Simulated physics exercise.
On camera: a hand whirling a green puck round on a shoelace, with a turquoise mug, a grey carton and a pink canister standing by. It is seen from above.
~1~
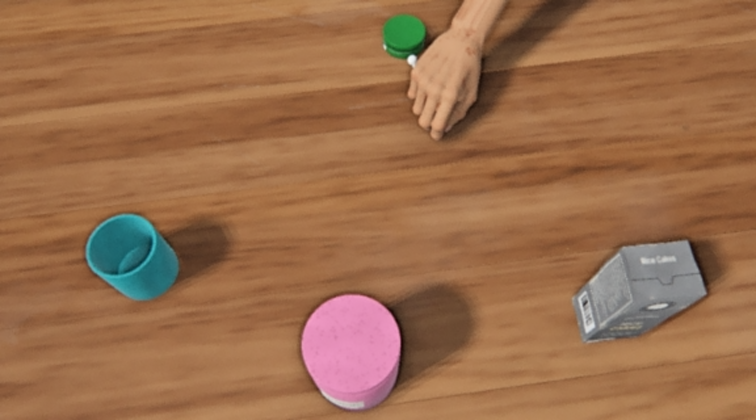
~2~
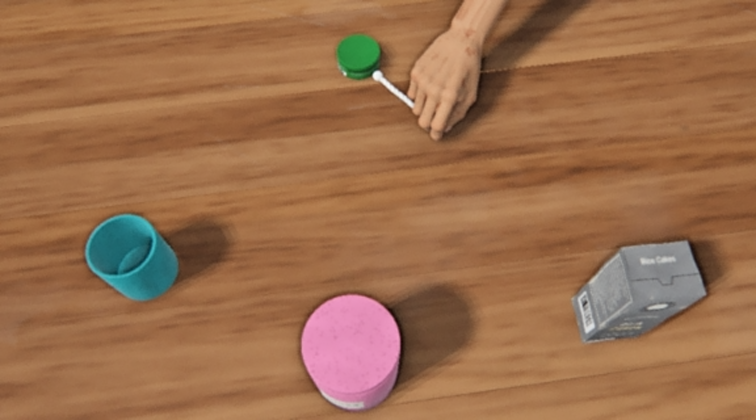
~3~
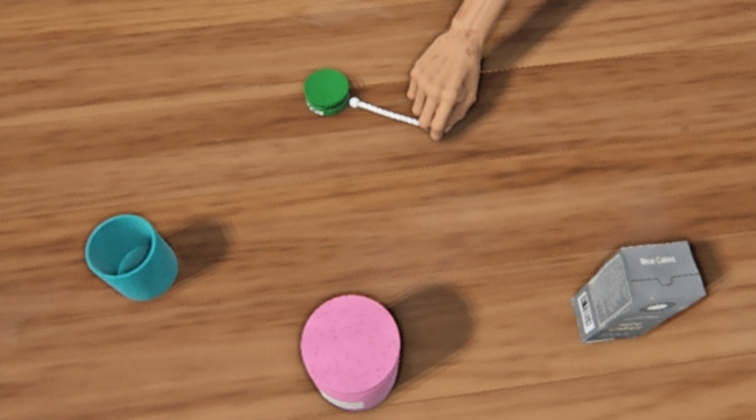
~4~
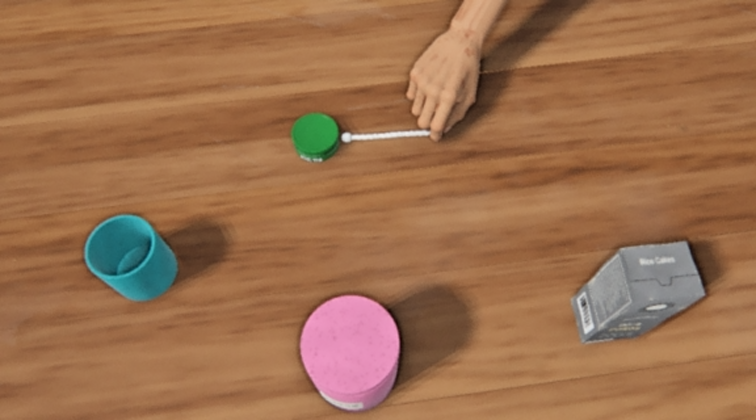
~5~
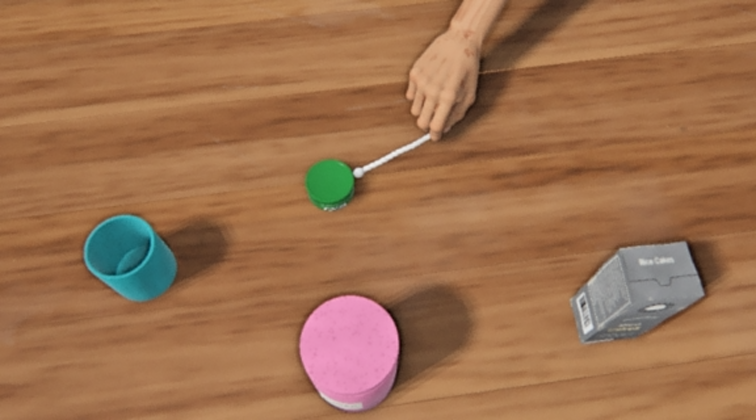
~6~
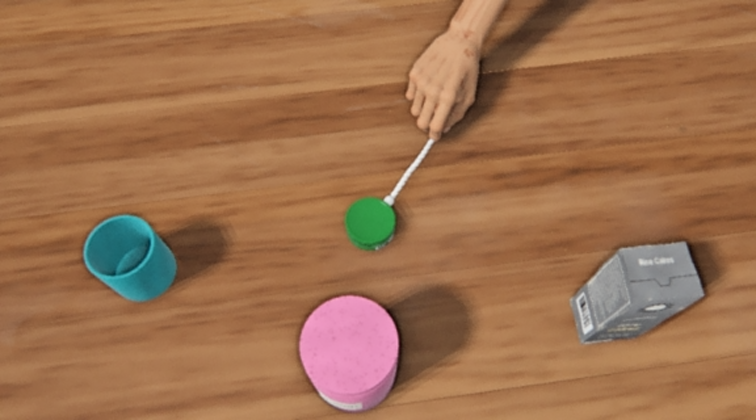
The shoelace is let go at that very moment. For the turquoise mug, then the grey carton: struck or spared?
The turquoise mug stays untouched. The grey carton gets hit.
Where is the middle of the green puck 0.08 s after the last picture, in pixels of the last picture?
Close to (481, 270).
Then, 0.08 s after the last picture, puck near (481, 270).
Then, 0.20 s after the last picture, puck near (596, 316); grey carton pushed aside.
At rest, puck near (636, 335); grey carton knocked over. The turquoise mug remains clear and the grey carton takes the knock.
